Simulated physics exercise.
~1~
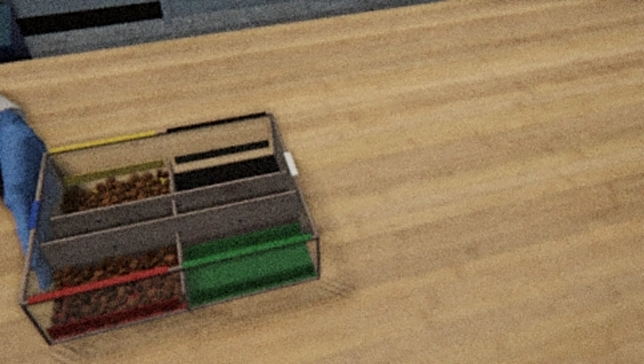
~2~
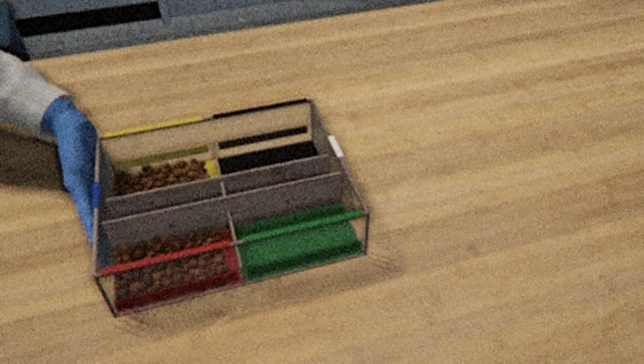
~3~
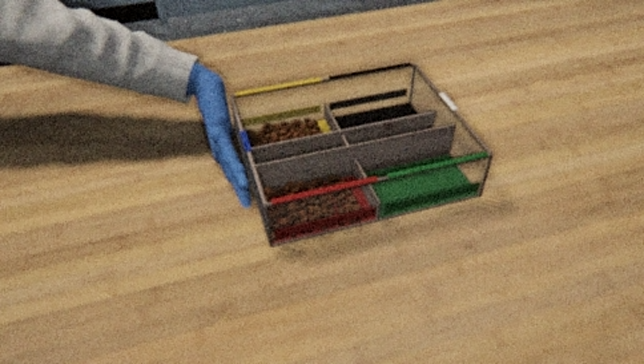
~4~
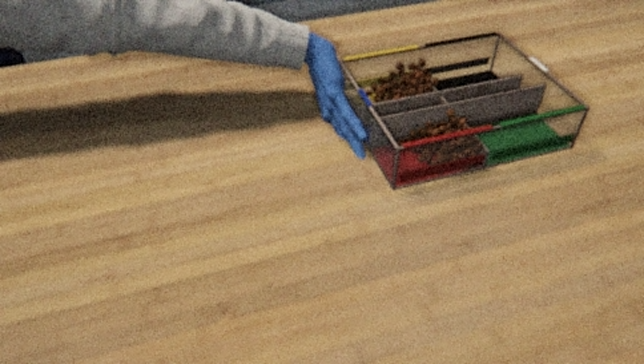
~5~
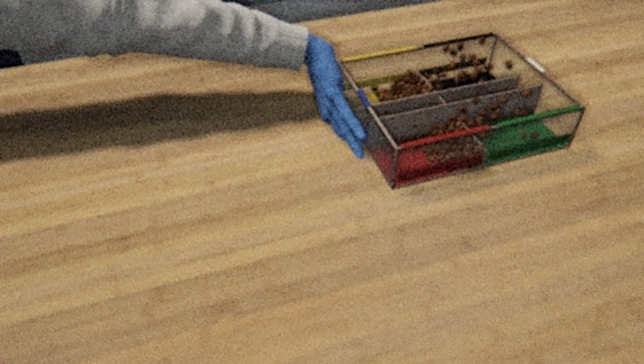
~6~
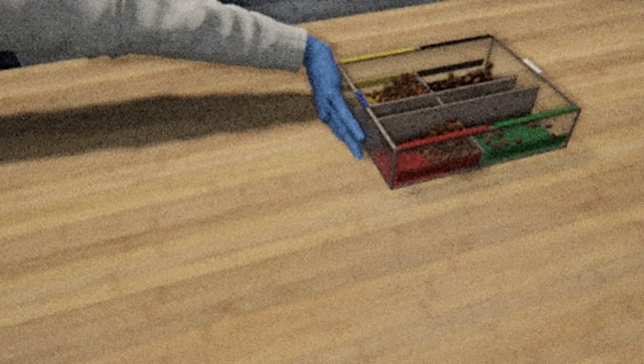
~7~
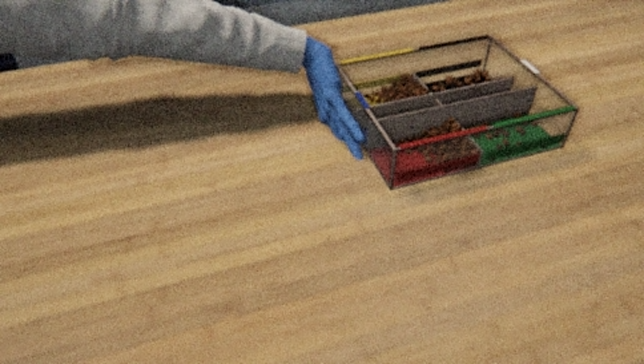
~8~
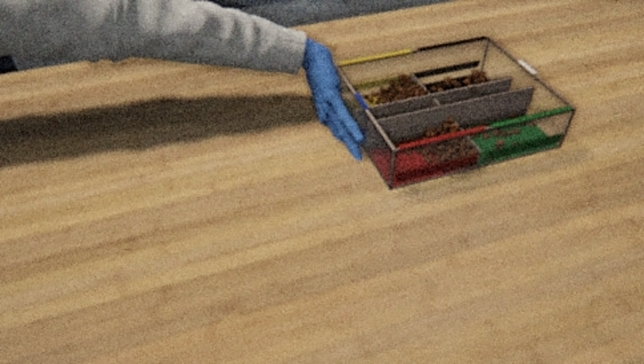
A gloved hand pushes a divided tray right and stops, spilling some kibble into neighboring compartments.
